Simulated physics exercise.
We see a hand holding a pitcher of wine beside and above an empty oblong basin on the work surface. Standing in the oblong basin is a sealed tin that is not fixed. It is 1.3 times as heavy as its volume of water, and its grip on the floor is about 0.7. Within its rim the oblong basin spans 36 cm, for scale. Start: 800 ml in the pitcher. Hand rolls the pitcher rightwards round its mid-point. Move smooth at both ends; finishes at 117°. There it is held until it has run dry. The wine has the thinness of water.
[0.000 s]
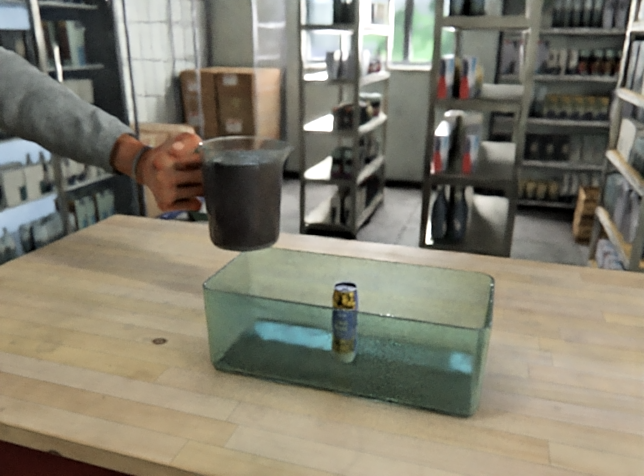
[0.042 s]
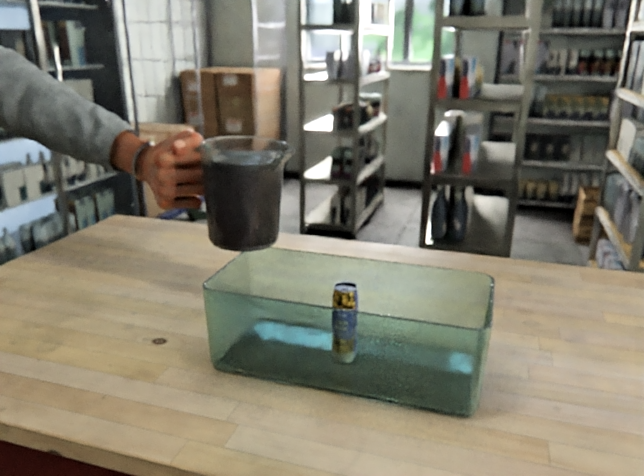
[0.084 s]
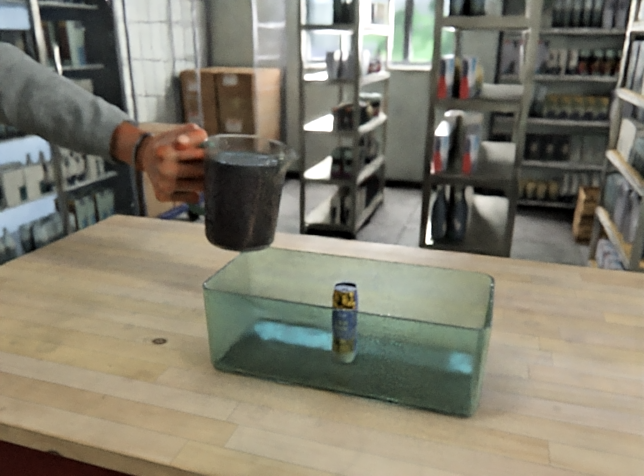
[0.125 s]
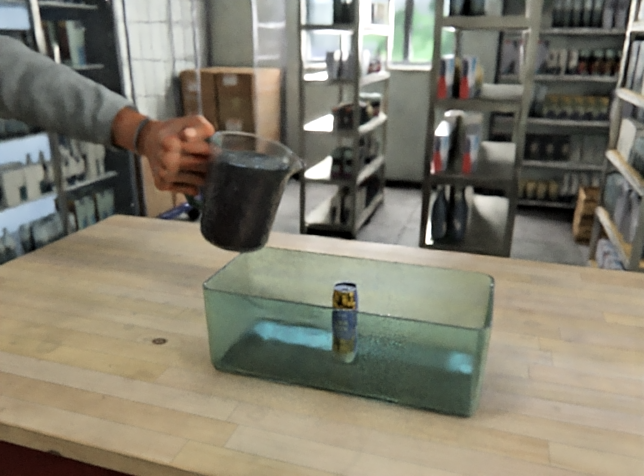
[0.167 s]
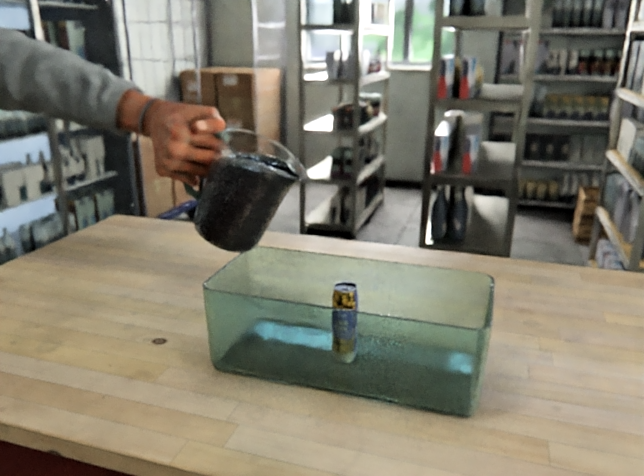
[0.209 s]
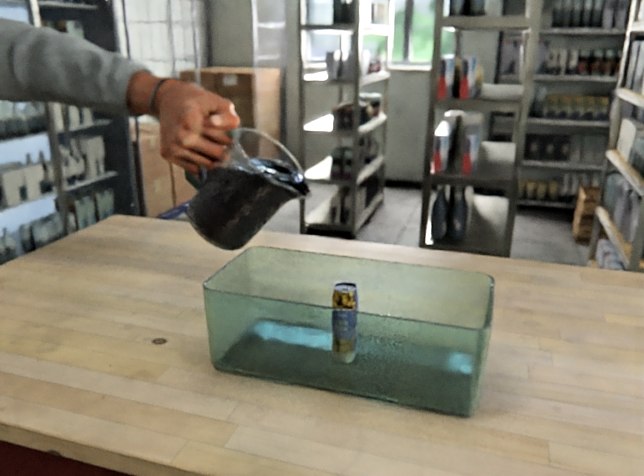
At the start, a hand holds a glass pitcher of dark liquid upright above the left side of a clear greenish basin on a wooden table, with a small can standing in it. The hand barely moves at first, then rotates the pitcher steadily rightward until it leans well over, the liquid near its lip.
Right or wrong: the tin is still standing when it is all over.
Right, it is still standing.
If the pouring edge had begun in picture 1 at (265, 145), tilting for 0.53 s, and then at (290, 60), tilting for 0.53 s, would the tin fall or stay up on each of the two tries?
In the first try it remains standing; in the second it comes down.
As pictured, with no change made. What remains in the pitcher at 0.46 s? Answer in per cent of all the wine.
Near 46 in a hundred.
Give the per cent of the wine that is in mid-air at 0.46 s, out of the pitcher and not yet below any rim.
I'd put it at about 16 percent.
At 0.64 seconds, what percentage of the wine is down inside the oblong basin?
The fraction sits near 88 in a hundred.
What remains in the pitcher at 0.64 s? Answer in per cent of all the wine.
Near 7 percent, more or less.
Then, 0.46 s in, the tilt is 111° and 46 per cent is still to pour; the tin stands where it began.
Then, 0.64 s in, the tilt is 117° and 7 per cent is still to pour; the tin leans 5°.
Then, 0.82 s in, the tilt is 117° and 0 per cent is still to pour; the tin stands 1 cm from where it began.
Then, 1.03 s in, the tilt is 117° and 0 per cent is still to pour; the tin stands 1 cm from where it began.
Finally, the tin stands 1 cm from where it began.
